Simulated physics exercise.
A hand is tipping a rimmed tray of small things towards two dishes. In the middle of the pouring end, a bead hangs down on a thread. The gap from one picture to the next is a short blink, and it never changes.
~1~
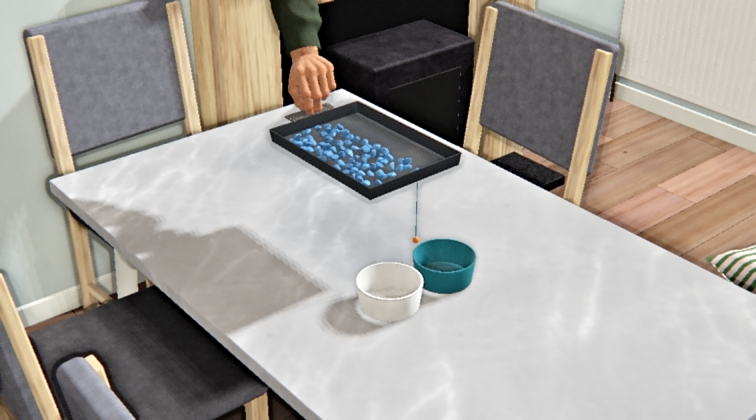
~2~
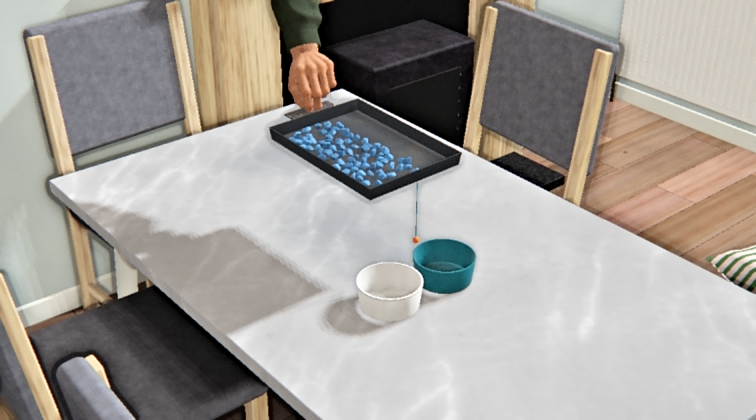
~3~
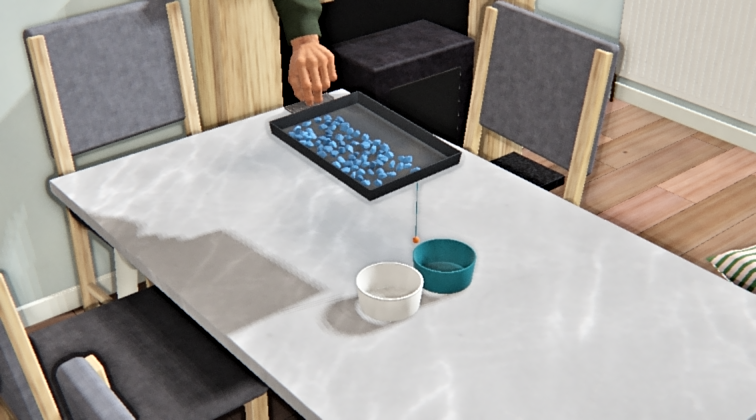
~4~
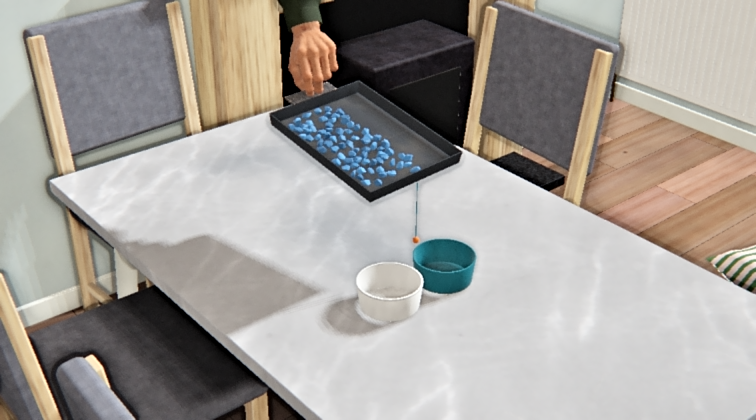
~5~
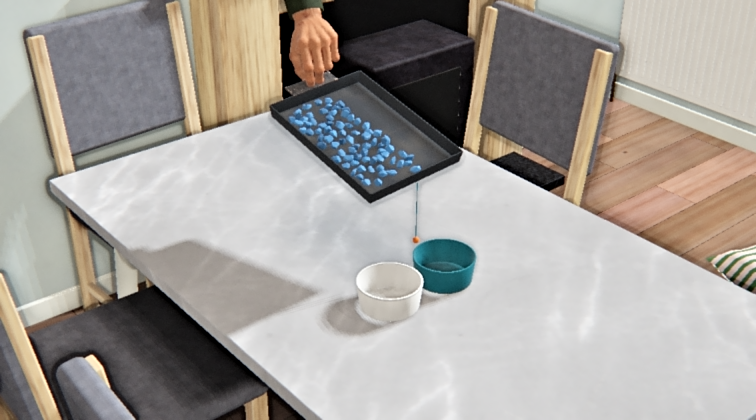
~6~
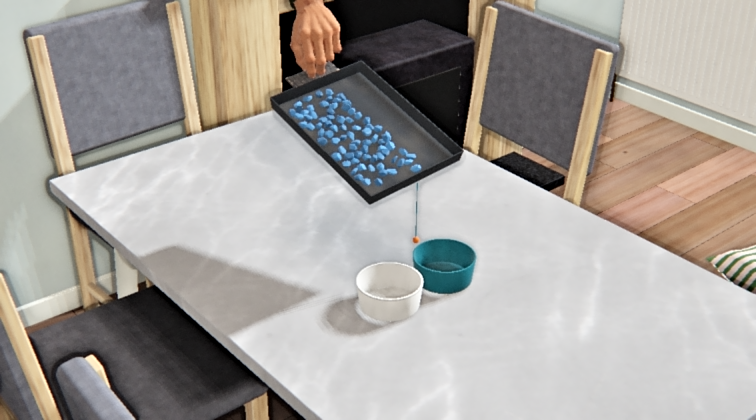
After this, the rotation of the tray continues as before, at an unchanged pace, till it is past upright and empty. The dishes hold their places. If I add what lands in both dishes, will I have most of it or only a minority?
You will have most of it.
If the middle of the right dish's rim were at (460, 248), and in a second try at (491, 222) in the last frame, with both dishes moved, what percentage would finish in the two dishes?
First position: Some 80 %; second position: Some 0 %.
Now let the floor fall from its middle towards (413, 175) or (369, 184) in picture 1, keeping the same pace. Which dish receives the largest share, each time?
The right-side dish first and the left-side dish second.
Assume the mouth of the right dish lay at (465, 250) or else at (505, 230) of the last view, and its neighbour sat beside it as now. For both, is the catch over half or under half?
The pair would catch the greater share the first time and the lesser share the second time.
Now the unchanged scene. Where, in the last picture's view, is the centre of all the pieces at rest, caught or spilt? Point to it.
Somewhere around (390, 297) in the final view.
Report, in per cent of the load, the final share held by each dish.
So the left dish keeps 80 per cent, and the right one keeps 10 per cent.
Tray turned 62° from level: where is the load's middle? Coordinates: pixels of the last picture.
I'd put the middle of the pieces at roughly (383, 180).
Shortly afterwards, tray tipped steeply; all but a few on the tray; only a few in the air.
Next, tray tipped past a quarter turn; near half on the tray; near a third in the left dish; only a few in the right dish; a little outside both; a little in the air.
Some moments later, tray tipped past a quarter turn; the bulk in the left dish; a little in the right dish; a little outside both.
In the end, tray tipped past a quarter turn; the bulk in the left dish; a little in the right dish; a little outside both.
